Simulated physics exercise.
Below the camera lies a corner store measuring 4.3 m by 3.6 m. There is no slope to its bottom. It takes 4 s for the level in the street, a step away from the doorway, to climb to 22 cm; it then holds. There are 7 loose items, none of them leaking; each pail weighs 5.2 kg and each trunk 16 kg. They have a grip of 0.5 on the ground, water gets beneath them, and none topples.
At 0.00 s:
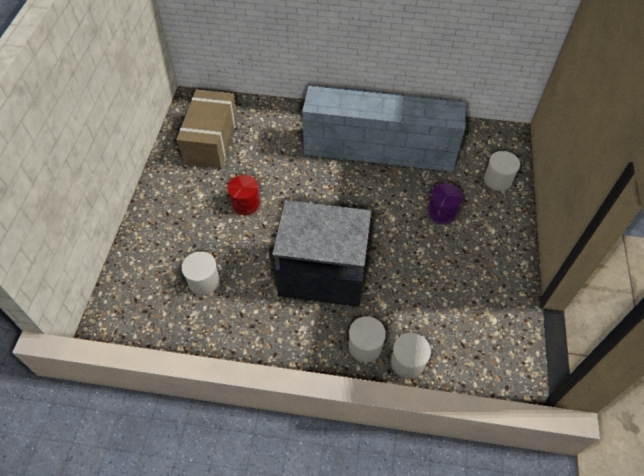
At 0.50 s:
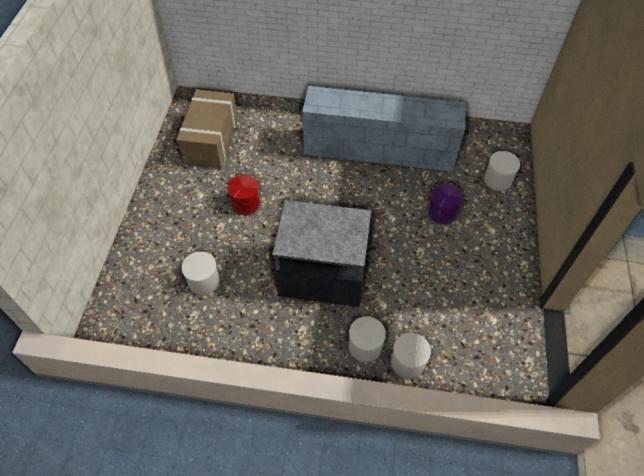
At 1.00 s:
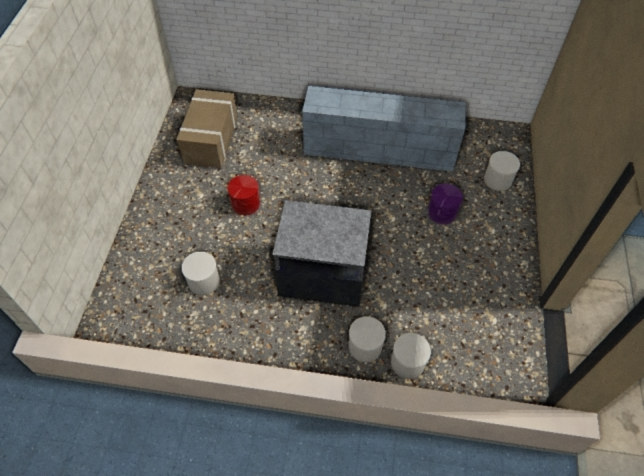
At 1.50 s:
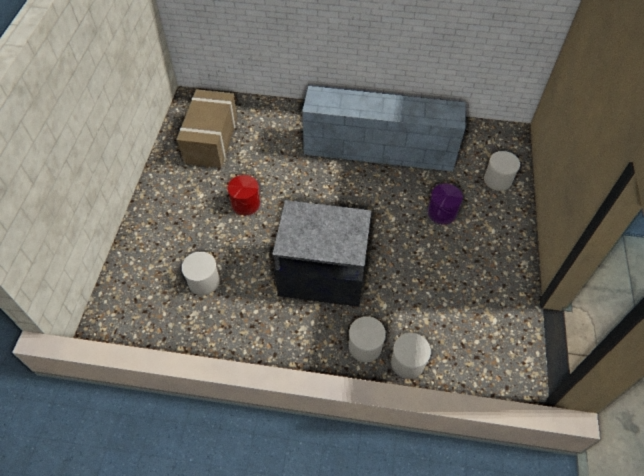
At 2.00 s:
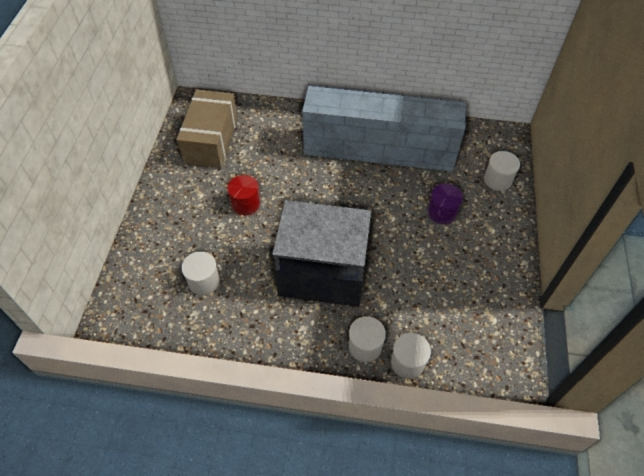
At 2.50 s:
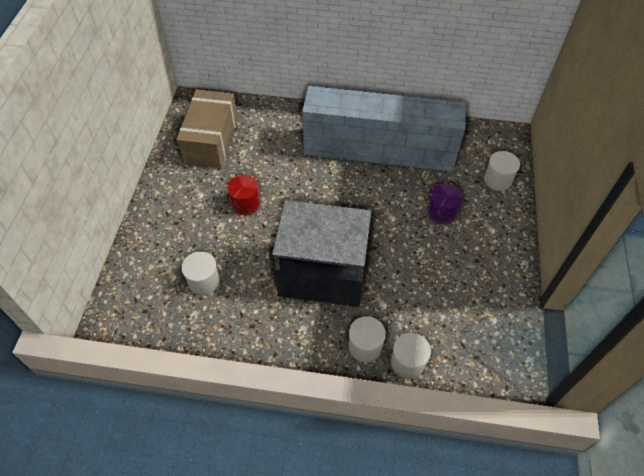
Corner store with pails and a box standing still as water spreads outside, then starts creeping in through the right-hand doorway.
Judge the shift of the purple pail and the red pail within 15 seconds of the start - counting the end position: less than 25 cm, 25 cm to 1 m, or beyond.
Purple pail: No real move. Red pail: A short shift.
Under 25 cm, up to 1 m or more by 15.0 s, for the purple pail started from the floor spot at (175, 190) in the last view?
In that run it wanders far off.
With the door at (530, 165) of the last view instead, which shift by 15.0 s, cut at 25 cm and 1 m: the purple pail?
As for the purple pail, it winds up a long way off.
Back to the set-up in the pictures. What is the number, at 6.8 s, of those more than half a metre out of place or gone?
My count gives 2.
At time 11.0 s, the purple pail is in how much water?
Depth: About 3 cm.
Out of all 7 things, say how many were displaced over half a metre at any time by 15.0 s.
I make it 6.
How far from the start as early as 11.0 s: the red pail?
Displacement near 60 cm.
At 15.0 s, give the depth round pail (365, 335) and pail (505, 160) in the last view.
About 11 and 8 cm.
After 3.5 s the purple pail is near (447, 196), 0.0 m from its start, aground; the red pail is near (243, 187), 0.0 m from its start, aground; 0 afloat.
After 6.8 s the purple pail is near (447, 196), 0.0 m from its start, aground; the red pail is near (243, 187), 0.0 m from its start, aground; 2 afloat.
After 11.0 s the purple pail is near (447, 196), 0.0 m from its start, aground; the red pail is near (292, 215), 0.6 m from its start, aground; 4 afloat.
After 15.0 s the purple pail is near (447, 196), 0.0 m from its start, aground; the red pail is near (279, 209), 0.5 m from its start, afloat; 6 afloat.
